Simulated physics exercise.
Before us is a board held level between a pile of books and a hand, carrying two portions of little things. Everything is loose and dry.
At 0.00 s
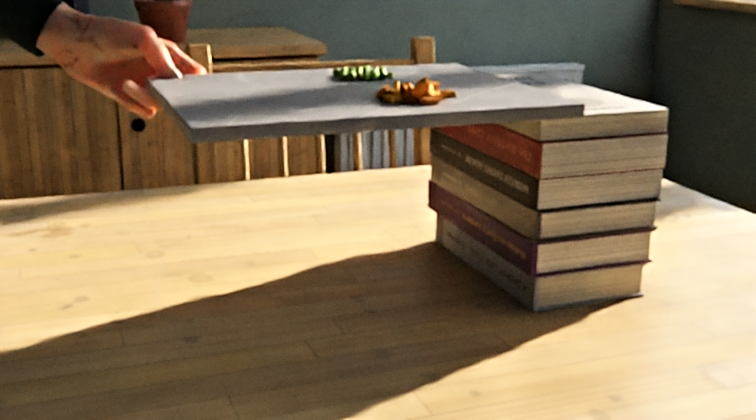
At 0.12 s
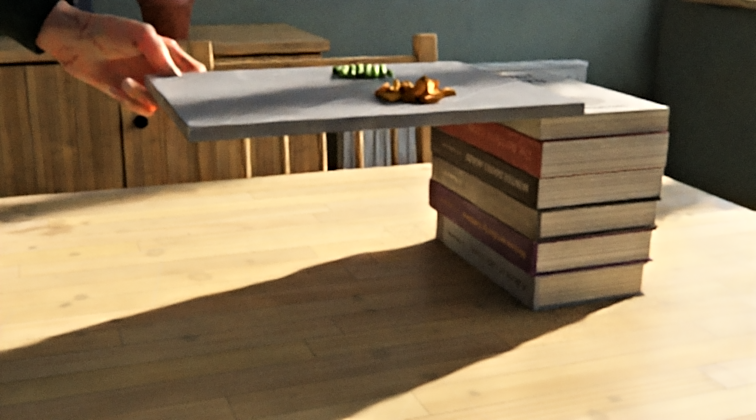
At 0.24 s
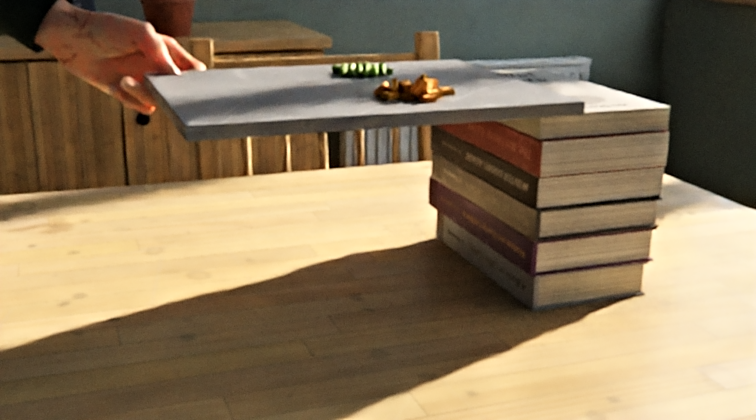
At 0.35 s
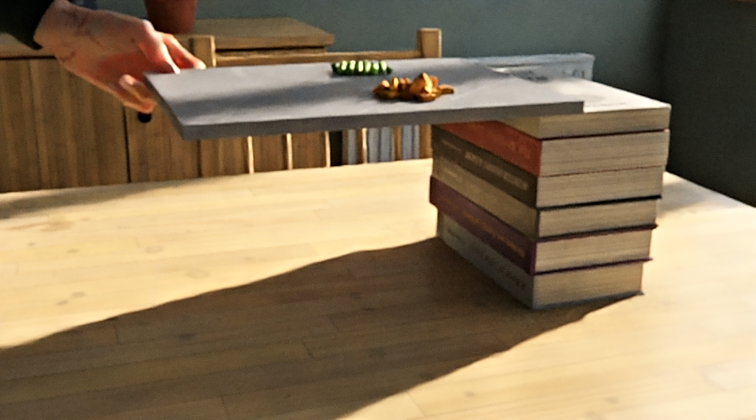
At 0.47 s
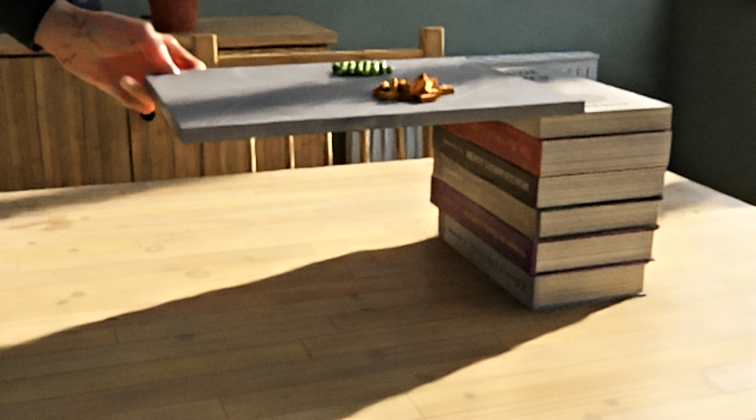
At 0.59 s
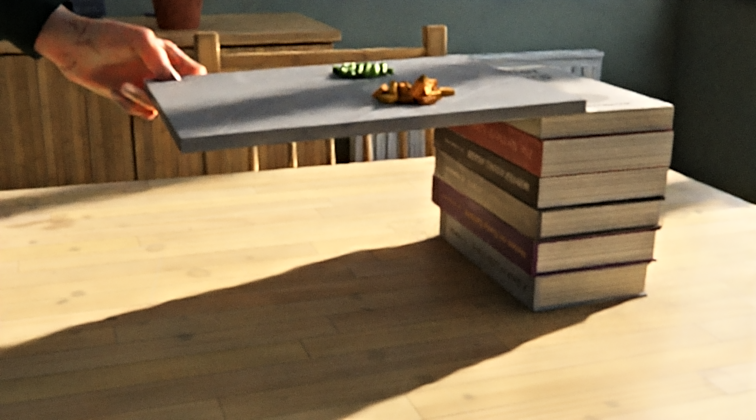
A hand at the left holds one end of a flat grey board above a pale wooden table in a sunlit room, seen from slightly above by a still camera. The board's right end rests on a tall stack of books, with a small orange-brown heap nearer and a little green cluster behind. The hand keeps the board almost still, then lowers its left end very slightly, while both heaps stay in place on it.
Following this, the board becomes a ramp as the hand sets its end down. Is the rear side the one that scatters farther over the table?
Yes, the rear side.
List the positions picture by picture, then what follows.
Held end of the board at (202, 132), level; book pile at (540, 103), tall, over half the board's length; near handful at (414, 94), a few small crackers; far handful at (359, 73), some dried peas, in the first picture.
Held end of the board at (200, 131), level; far handful at (359, 71), in the second picture.
Held end of the board at (197, 130), level; near handful at (412, 92), in the third picture.
Held end of the board at (194, 130), level; far handful at (358, 68), in the fourth picture.
Held end of the board at (193, 132), level; near handful at (412, 91), in the fifth picture.
Held end of the board at (192, 142), down by 2°; book pile at (544, 97); near handful at (412, 93), not moving; far handful at (359, 70), not moving, in the sixth picture.
Around 0.98 s, board sloping at 12°; near handful all still on the board; far handful all still on the board.
Around 1.47 s, board sloping at 26°; near handful all still on the board; far handful mostly less than half a board's length out.
Around 2.00 s, board resting at 37°; near handful mostly at the foot of the board; far handful mostly up to a board's length out.
Finally (3.4 s), board resting at 37°; near handful mostly at the foot of the board; far handful mostly one to two board lengths out, a stray few gone off the table; the far handful has gone farther.
